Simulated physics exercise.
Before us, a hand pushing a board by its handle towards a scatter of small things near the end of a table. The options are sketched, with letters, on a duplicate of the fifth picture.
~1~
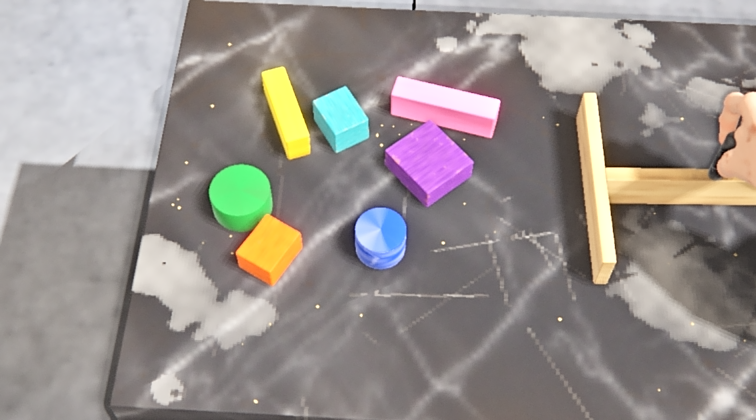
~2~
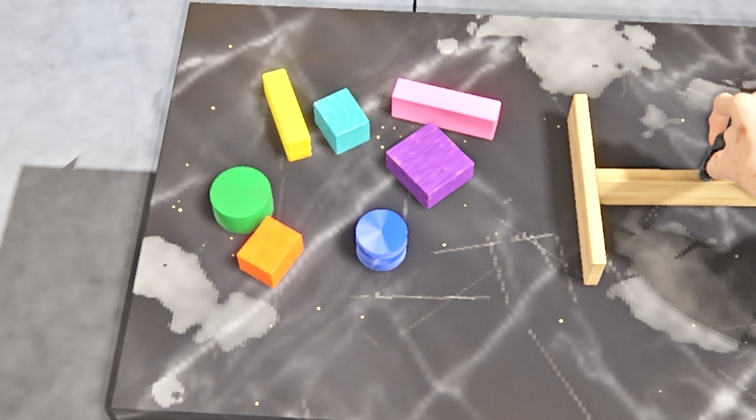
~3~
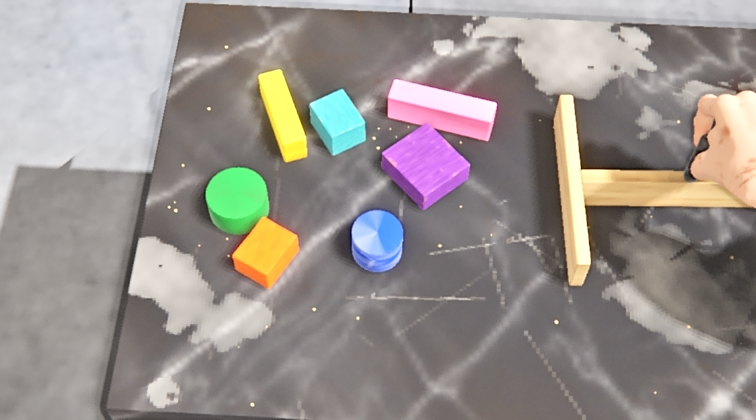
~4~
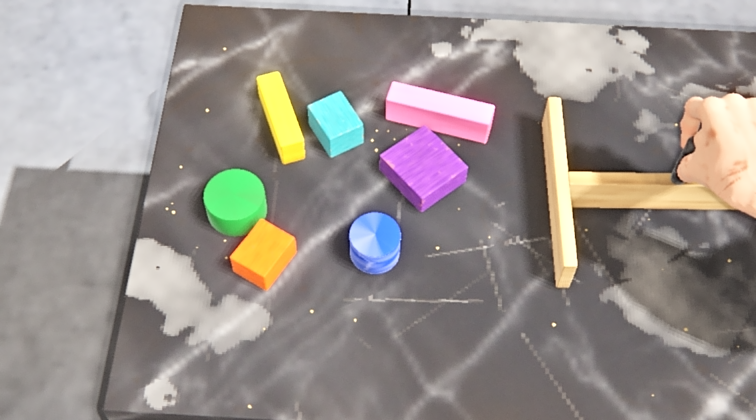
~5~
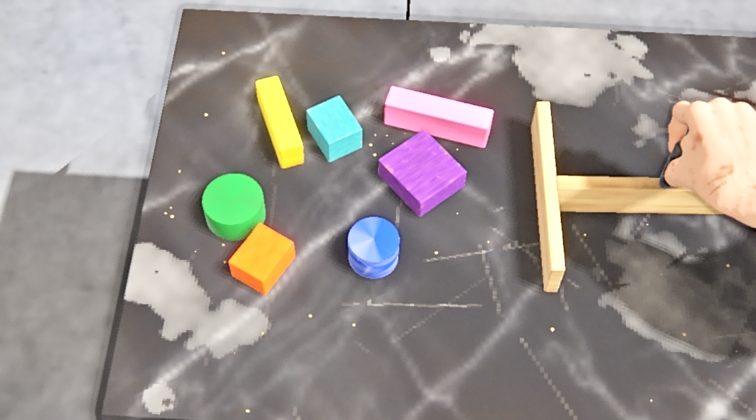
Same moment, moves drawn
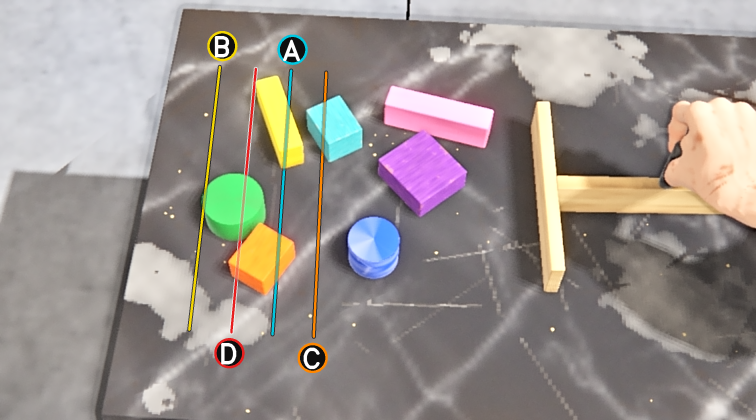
A hand sliding a wooden T-shaped board left across a dark marbled tabletop towards seven colourful blocks, which stay still.
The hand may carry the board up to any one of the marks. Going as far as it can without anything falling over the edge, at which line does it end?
No farther than D.
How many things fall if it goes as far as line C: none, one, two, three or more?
The count is none.
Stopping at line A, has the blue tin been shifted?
Yes.
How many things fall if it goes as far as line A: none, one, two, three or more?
In all, none.
On the marked copy, A at (283, 192); B at (206, 188); C at (321, 194); D at (245, 190).
Following D. Soon after the start, board (440, 176); pink stick (377, 111); turquoise block (328, 130).
Later, board (330, 170); yellow stick (251, 120); pink stick (298, 78).
In the end, board (246, 165); green tin (154, 220); yellow stick (179, 111); nothing has fallen.
As for the rest, A is safe but short; B drops the yellow stick and green tin; C is safe but short.
